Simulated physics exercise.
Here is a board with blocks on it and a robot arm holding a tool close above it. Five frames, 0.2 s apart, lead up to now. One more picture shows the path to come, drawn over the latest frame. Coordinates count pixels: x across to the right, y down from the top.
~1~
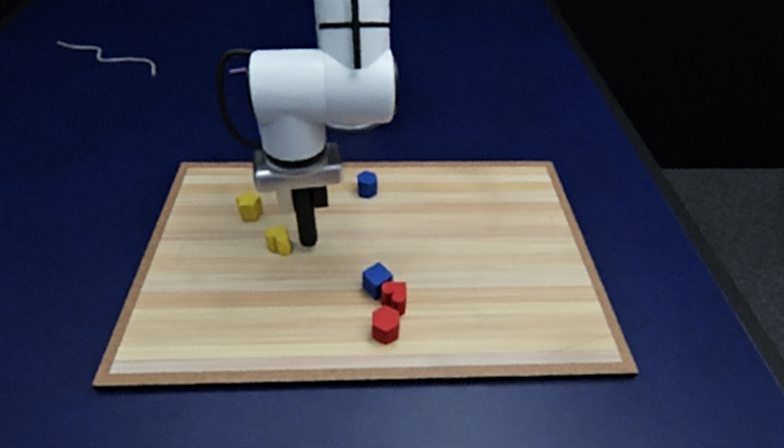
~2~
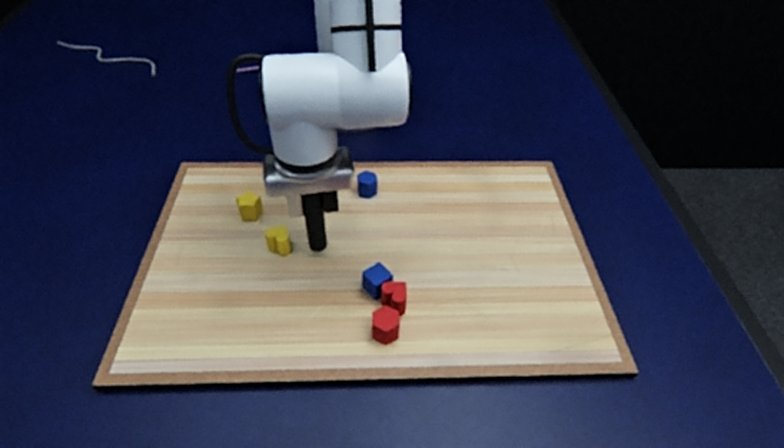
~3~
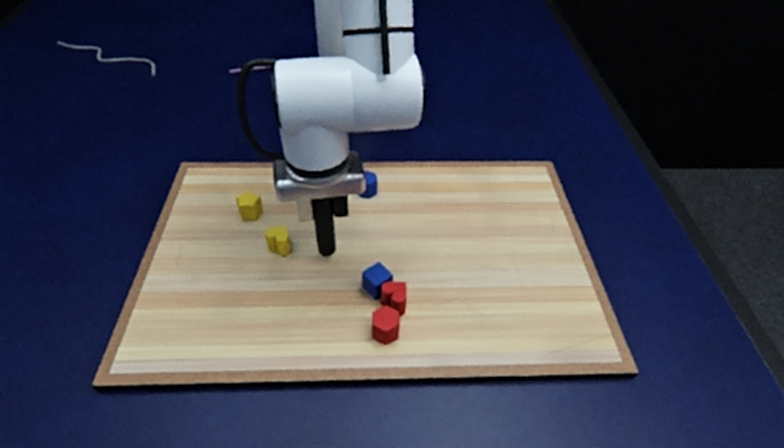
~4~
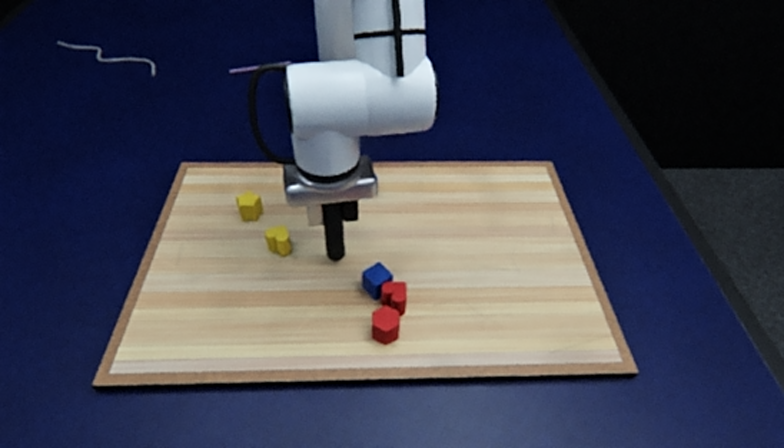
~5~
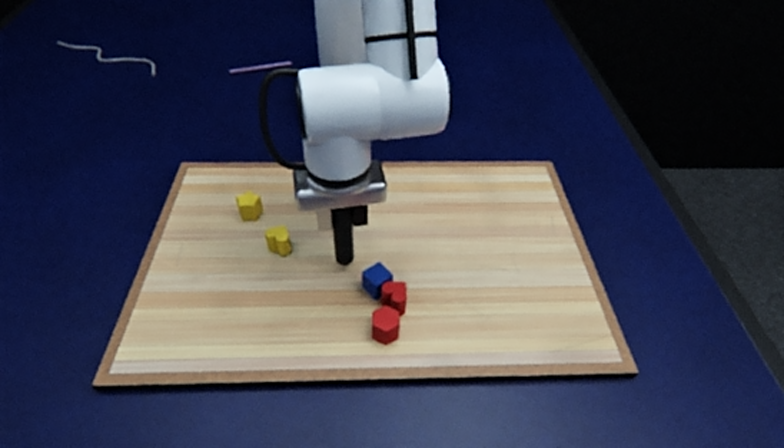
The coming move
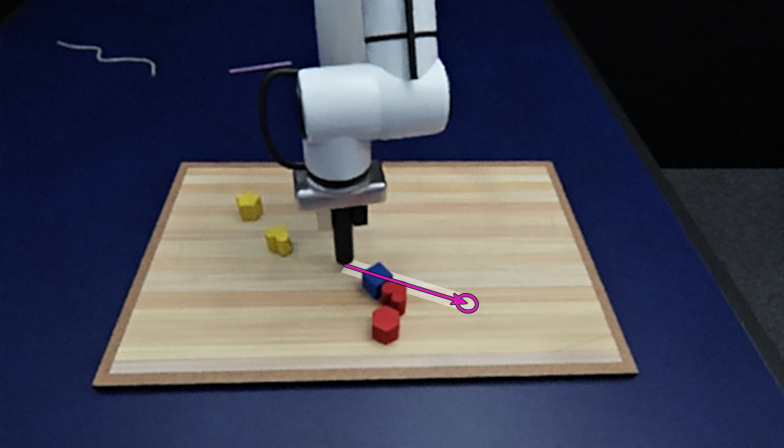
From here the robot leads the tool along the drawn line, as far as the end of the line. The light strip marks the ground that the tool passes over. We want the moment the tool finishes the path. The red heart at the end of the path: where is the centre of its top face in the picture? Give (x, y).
It ends at (400, 302).
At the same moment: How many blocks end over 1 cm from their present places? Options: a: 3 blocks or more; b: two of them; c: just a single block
My pick is b.
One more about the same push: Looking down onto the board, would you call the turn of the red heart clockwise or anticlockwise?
Verdict: Counterclockwise.
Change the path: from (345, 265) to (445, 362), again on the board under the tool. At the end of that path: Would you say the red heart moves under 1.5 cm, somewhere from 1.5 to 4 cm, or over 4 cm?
Travel: Beyond 4 cm.
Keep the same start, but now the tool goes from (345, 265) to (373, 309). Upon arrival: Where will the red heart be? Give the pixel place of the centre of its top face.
Its top middle: (415, 296).
Drawn move, from (345, 265) directly to (467, 303).
What follows on the original path. One third of the way, tool (385, 271); blue square piece (385, 280), turned 40° clockwise; red heart (399, 298), turned 20° anticlockwise.
Two thirds of the way, tool (426, 284); blue square piece (387, 282), turned 55° clockwise; red heart (400, 302), turned 25° anticlockwise.
At the end, tool (469, 296); blue square piece (387, 282), turned 55° clockwise; red six-sided block still; red heart (400, 302), turned 25° anticlockwise.
